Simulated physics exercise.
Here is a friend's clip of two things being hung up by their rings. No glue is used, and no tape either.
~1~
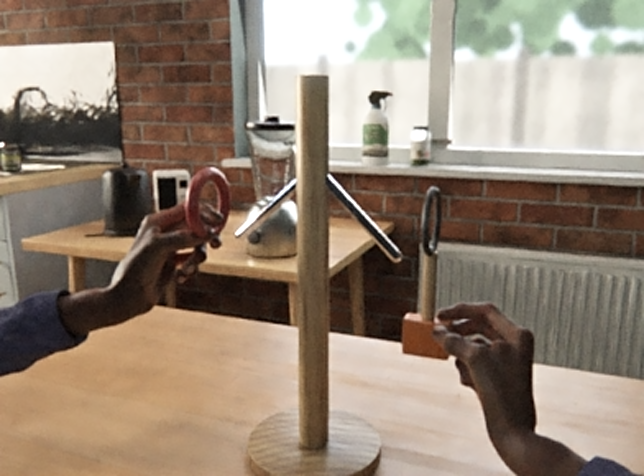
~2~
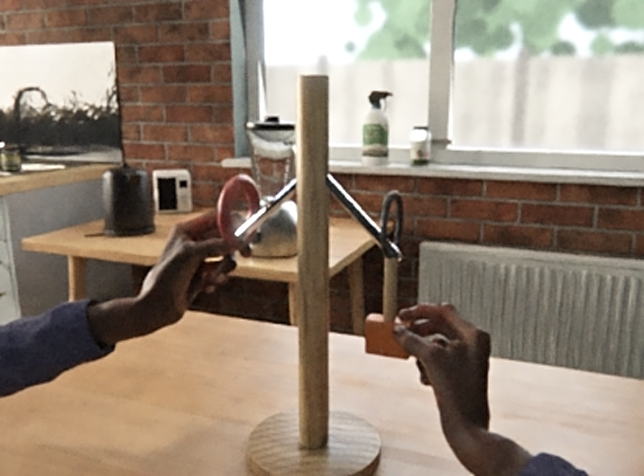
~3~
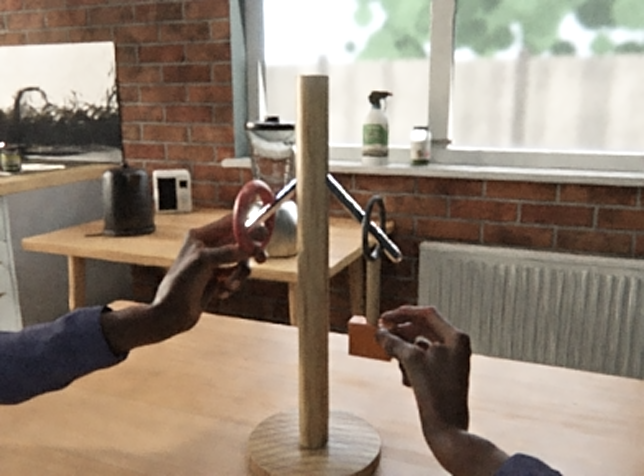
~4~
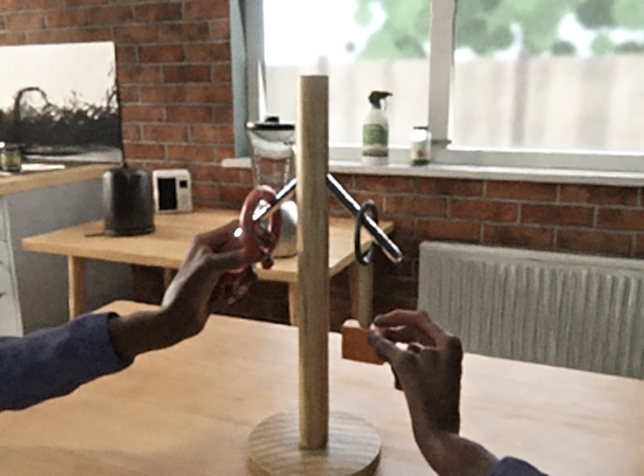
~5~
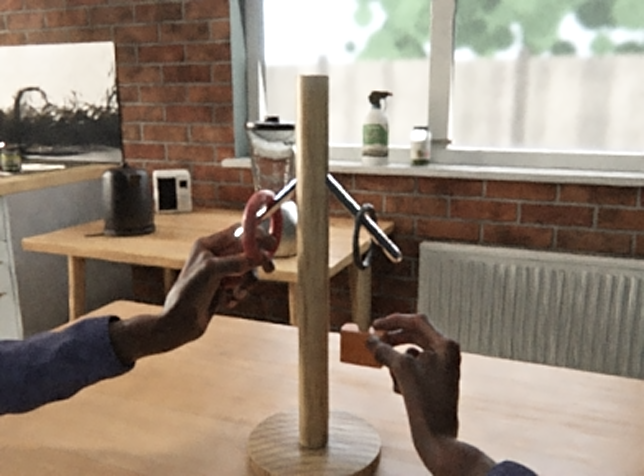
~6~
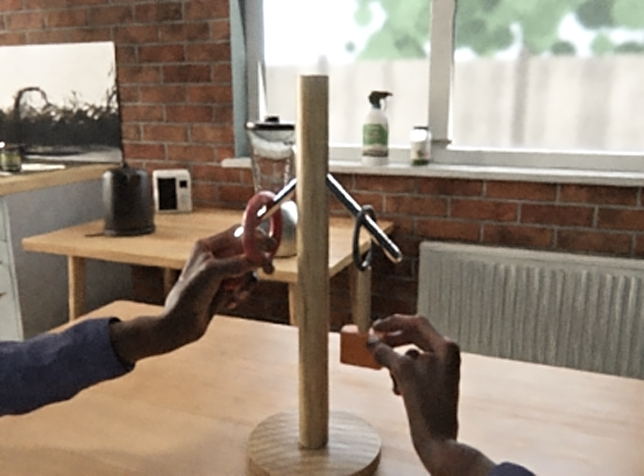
In a kitchen, two hands slide a red ring and an orange-ended tool onto pegs.
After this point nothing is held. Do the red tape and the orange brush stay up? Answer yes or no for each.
Answers: Red tape: No; orange brush: No.
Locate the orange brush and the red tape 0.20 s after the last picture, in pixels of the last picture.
The first one is at (400, 383) and the second one is at (234, 272).
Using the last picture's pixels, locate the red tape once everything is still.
You'll find it close to (197, 419).
Then, 0.20 s on from there, red tape turned 56° from its first pose near (234, 272); orange brush on its way down near (400, 384).
In the end, the red tape drops to the table, near (197, 419); the orange brush drops to the table.
